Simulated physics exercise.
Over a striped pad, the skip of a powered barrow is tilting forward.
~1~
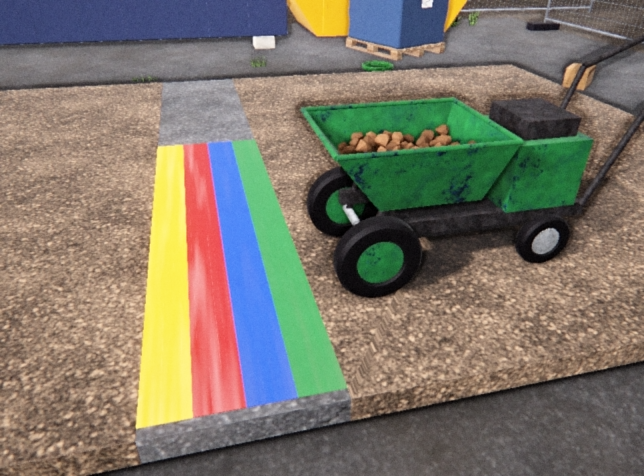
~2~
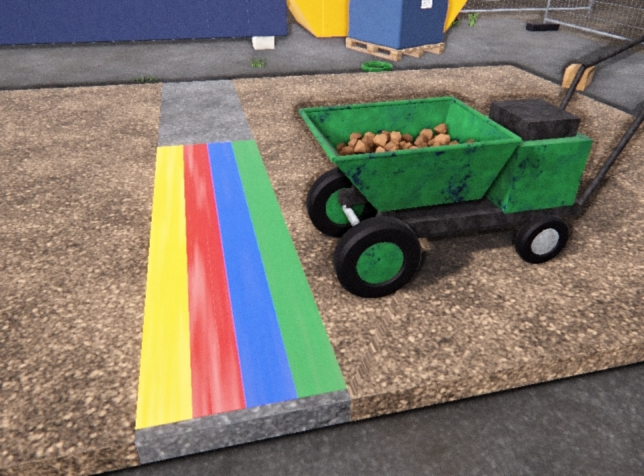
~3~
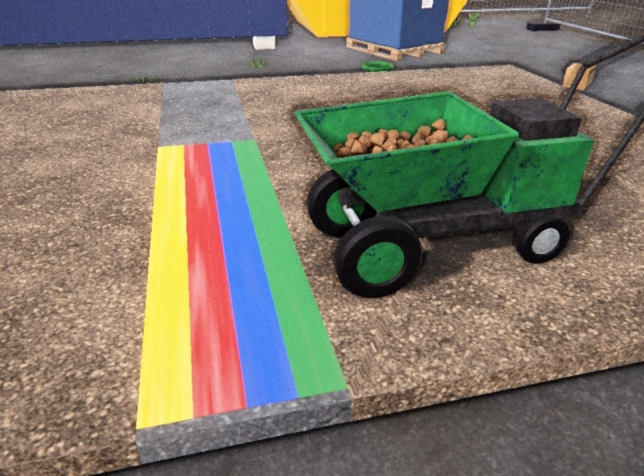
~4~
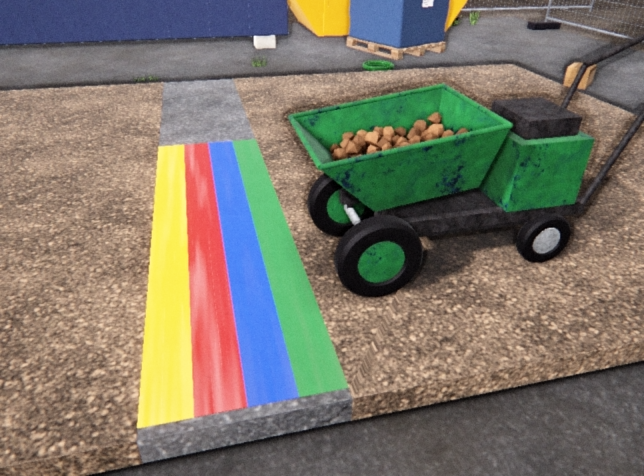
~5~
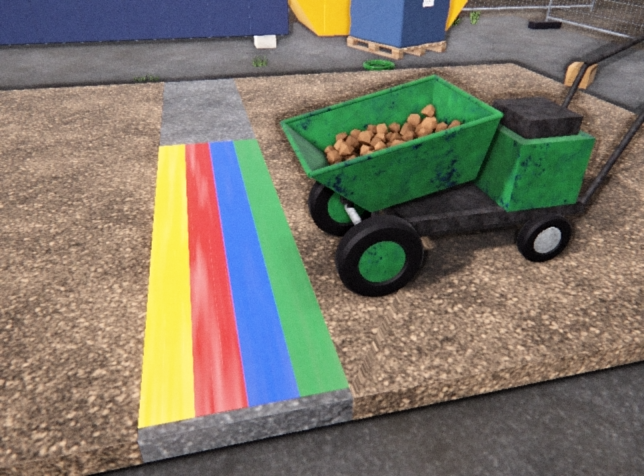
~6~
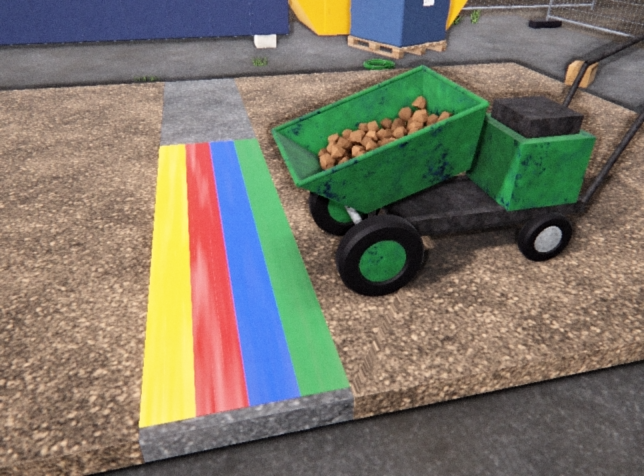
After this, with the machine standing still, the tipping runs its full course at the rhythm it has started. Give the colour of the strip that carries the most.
It is red.
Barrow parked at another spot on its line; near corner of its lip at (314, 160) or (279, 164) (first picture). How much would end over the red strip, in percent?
About 30 and 10 per cent.
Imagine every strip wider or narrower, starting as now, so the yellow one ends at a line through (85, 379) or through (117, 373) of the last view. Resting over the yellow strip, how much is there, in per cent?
About 10 % and 20 %.
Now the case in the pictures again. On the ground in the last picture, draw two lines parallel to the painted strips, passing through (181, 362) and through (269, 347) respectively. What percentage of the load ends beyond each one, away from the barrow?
I'd say about 30 and about 80 in a hundred.
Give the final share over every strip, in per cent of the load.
Per cent of the load - green strip: 0, blue strip: 15, red strip: 35, yellow strip: 20.
Just after the last frame, skip tipped steeply; every one in the skip.
A moment on, skip tipped right over; the larger part in the skip; about a tenth over the blue strip; roughly a quarter over the red strip.
Further on, skip tipped right over; roughly a quarter in the skip; about a tenth over the blue strip; roughly a third over the red strip; roughly a quarter over the yellow strip; about a tenth off the paint.
When it is over, skip tipped right over; roughly a quarter in the skip; not one over the green strip; about a tenth over the blue strip; roughly a third over the red strip; roughly a quarter over the yellow strip; about a tenth off the paint.
